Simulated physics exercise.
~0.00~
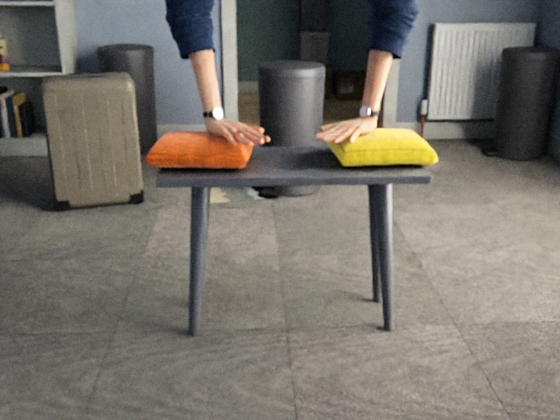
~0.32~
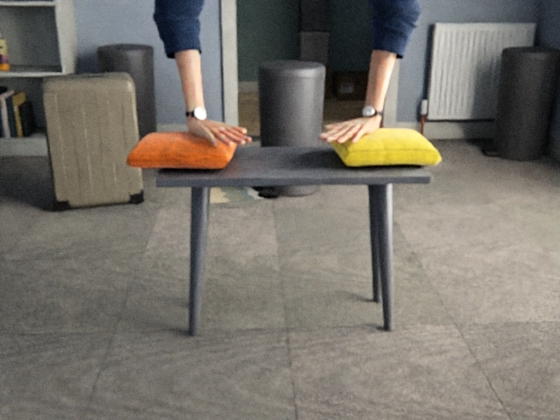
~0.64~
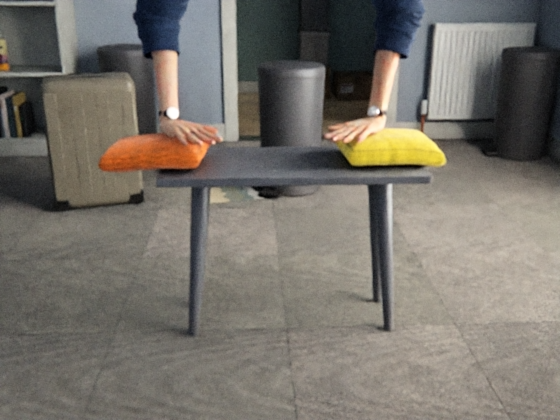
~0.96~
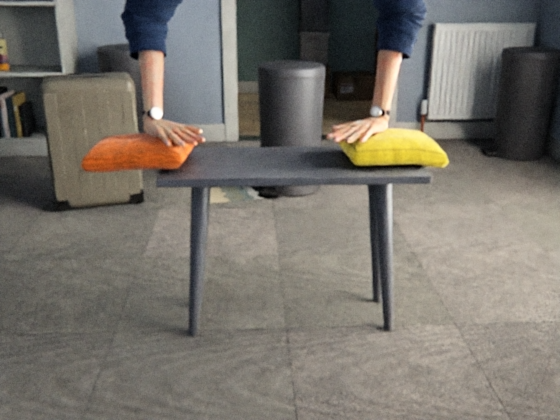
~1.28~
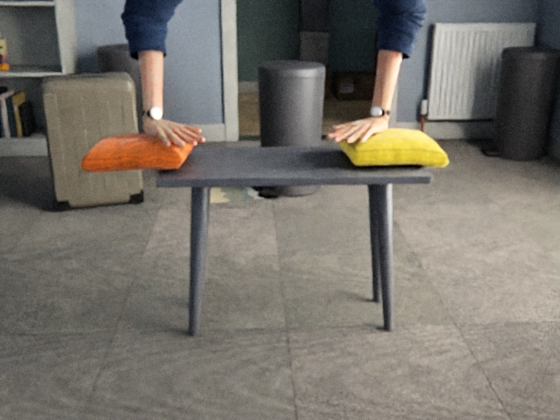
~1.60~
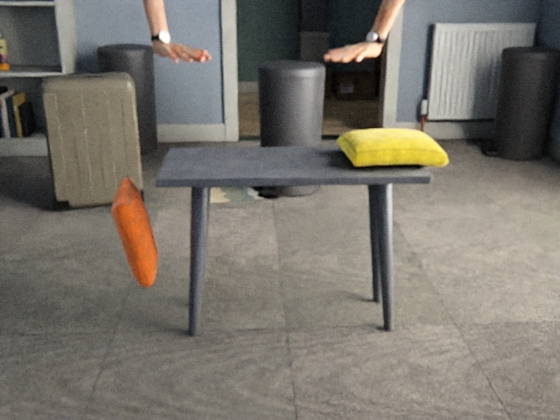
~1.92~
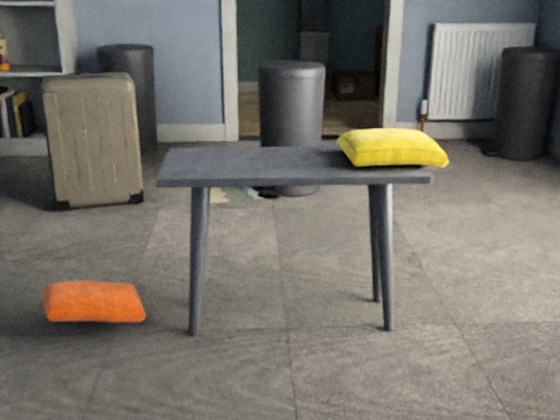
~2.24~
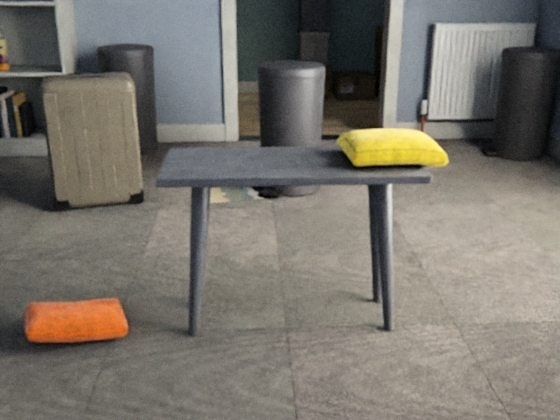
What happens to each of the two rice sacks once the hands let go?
The orange rice sack slips off the left end of the table and ends up on the floor, while the yellow rice sack stays on top of the table.
